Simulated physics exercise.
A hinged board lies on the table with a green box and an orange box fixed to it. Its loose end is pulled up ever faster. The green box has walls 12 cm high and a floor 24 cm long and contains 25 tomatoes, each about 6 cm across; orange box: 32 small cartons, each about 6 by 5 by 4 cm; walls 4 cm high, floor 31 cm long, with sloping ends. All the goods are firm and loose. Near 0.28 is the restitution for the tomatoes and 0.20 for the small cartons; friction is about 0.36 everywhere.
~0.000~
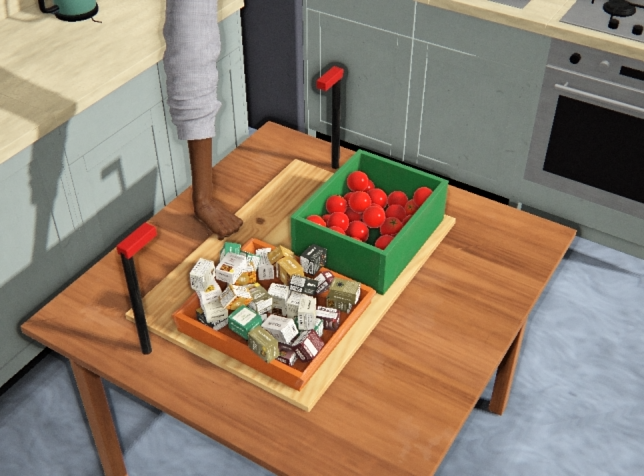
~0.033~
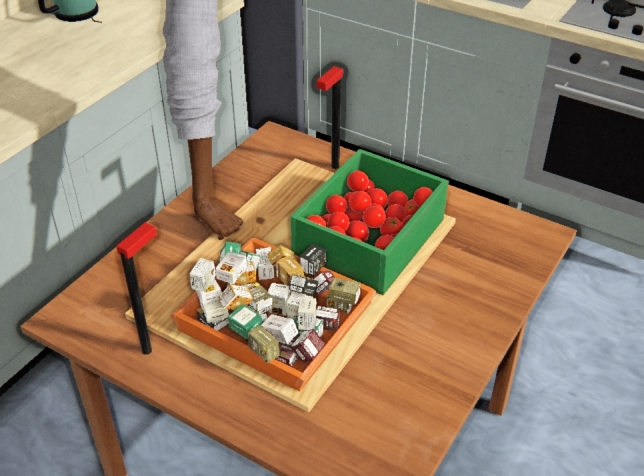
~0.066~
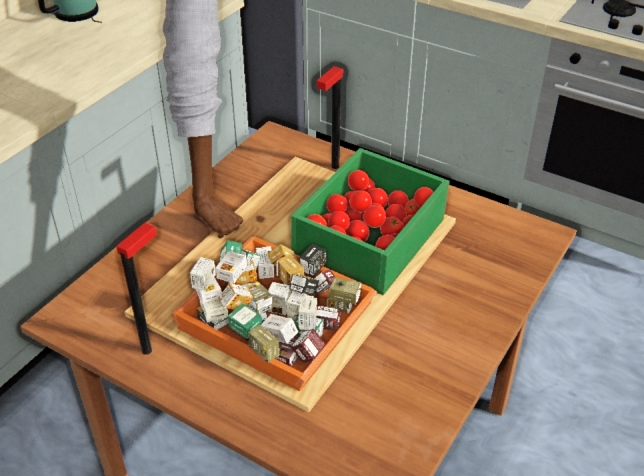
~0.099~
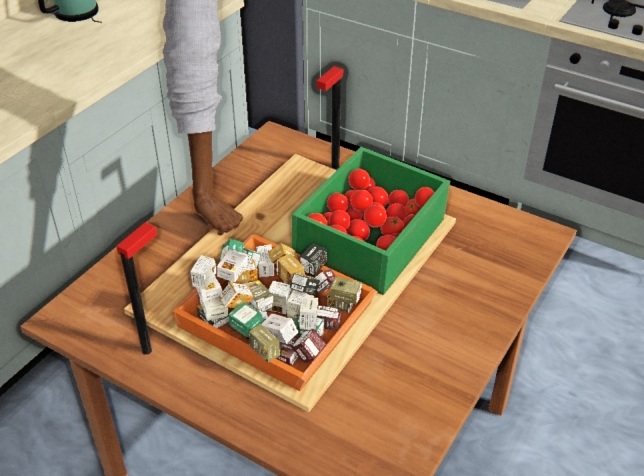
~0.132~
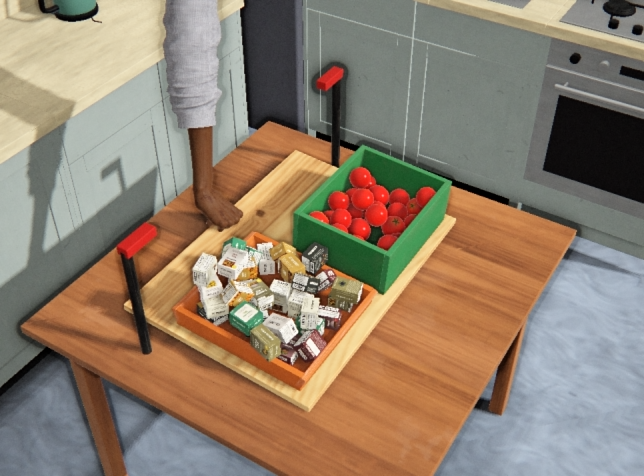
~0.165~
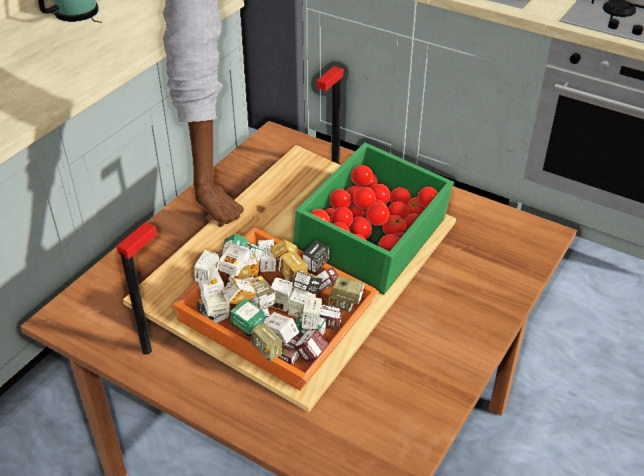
To begin with, a wooden board lies flat on a table between two red-topped posts, holding a green box of tomatoes and an orange box of small cartons, with a hand at its far-left edge. The hand then lifts that edge slightly, gradually at first, then faster, gently tilting both boxes rightward.
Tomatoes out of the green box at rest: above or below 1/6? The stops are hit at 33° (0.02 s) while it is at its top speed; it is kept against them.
What gets out never reaches a sixth.
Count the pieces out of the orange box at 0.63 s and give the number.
About: Orange box 5.
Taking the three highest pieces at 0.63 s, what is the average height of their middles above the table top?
Their middles average near 24 cm high.
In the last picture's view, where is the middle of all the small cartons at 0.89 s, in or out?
Middle: About (338, 326) px.
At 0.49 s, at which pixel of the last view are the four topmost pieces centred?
Around pixel (289, 250).
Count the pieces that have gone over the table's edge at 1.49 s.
Number of pieces - roughly 0.
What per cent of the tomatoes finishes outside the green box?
0 %.
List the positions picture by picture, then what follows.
In the first frame (each is followed by its nearest rim corner in this view), green box, (382, 252); orange box, (301, 375); 0° from level; none out.
The second frame shows green box, (382, 252); orange box, (301, 375); 0° from level.
The third frame shows green box, (383, 252); orange box, (301, 375); 1° from level.
The fourth frame shows green box, (384, 252); orange box, (302, 375); 2° from level.
The fifth frame shows green box, (386, 253); orange box, (303, 375); 4° from level.
The sixth frame shows green box, (388, 253); orange box, (304, 376); 6° from level; none out.
After 0.39 s, the board meets the red stops.
After 0.49 s, tilt 33°; green box 25 in, 0 out and orange box 31 in, 1 out.
After 0.63 s, tilt 33°; green box 25 in, 0 out and orange box 27 in, 5 out.
After 0.89 s, tilt 33°; green box 25 in, 0 out and orange box 19 in, 13 out.
Final count (at 1.49 s), green box 25 in, 0 out and orange box 17 in, 15 out. Asked share, 0 of 25, 0 per cent.
